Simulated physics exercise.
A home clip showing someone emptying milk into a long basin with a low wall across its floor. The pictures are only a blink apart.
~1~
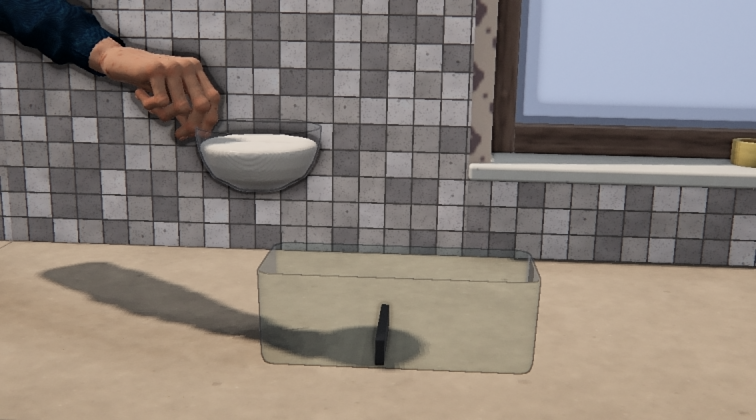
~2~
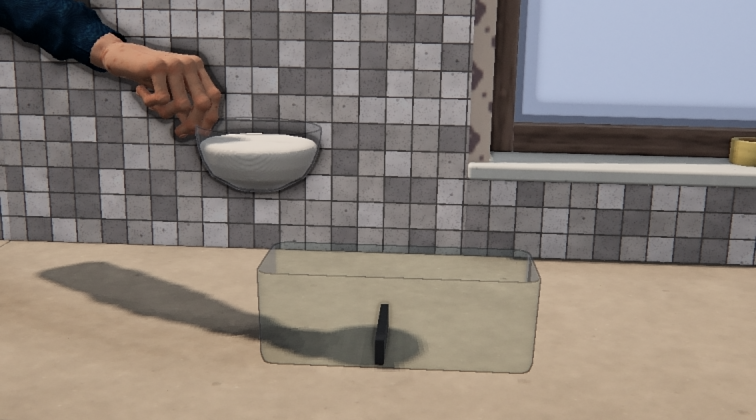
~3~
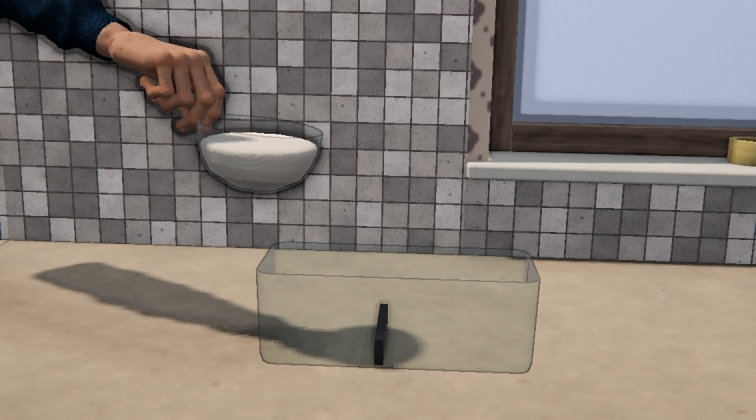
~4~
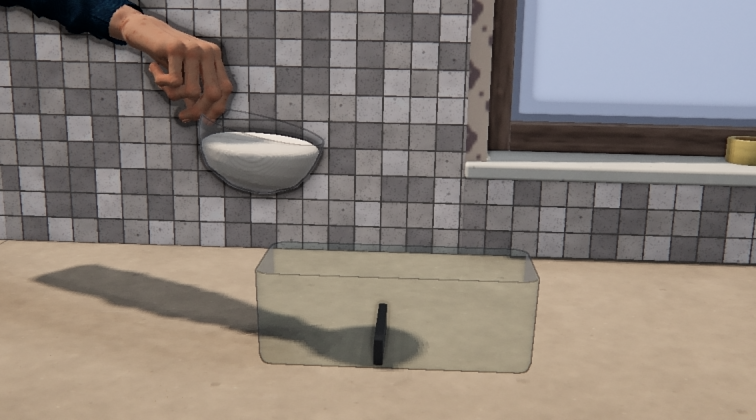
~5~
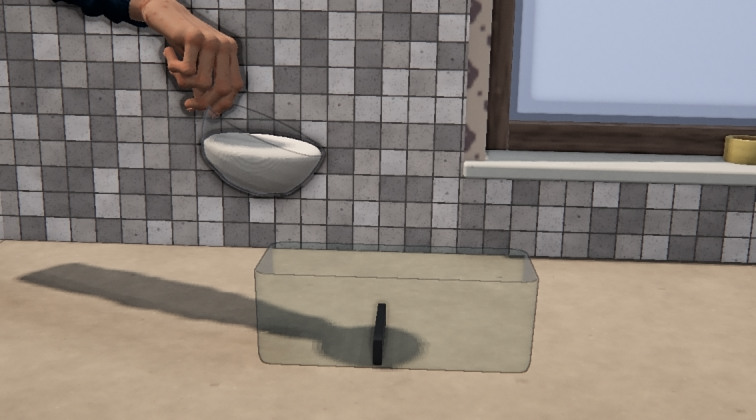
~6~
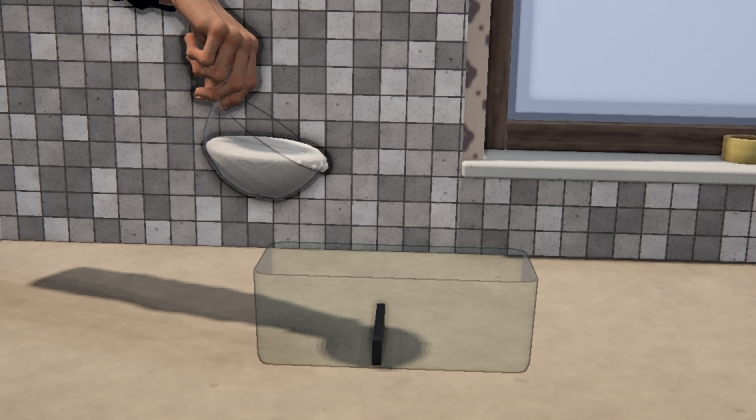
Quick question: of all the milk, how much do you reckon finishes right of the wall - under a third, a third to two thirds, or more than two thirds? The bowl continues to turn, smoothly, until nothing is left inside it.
Lowest of three bands.
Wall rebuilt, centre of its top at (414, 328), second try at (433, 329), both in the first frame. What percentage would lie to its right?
The first position gives around 30 percent, the second around 30 percent.
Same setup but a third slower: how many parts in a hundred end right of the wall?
Near 25 in a hundred.
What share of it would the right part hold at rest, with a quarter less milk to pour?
Something like 10 per cent, give or take.
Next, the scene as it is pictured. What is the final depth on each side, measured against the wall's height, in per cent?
I get 70 % for the left and 20 % for the right.
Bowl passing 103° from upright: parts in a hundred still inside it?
10 in a hundred.
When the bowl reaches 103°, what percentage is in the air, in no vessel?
Something like 35 per cent of it.
A moment on, the bowl is tipped right over and 11 per cent is still to pour, 50 is left of the wall and 6 right of it.
Next, the bowl is tipped right over and 0 per cent is still to pour, 78 is left of the wall and 14 right of it.
Then the bowl is tipped right over and 0 per cent is still to pour, 73 is left of the wall and 21 right of it.
Later the bowl is tipped right over and 0 per cent is still to pour, 72 is left of the wall and 22 right of it.
Finally, 71 per cent lies left of the wall, 23 right of it and 6 outside.
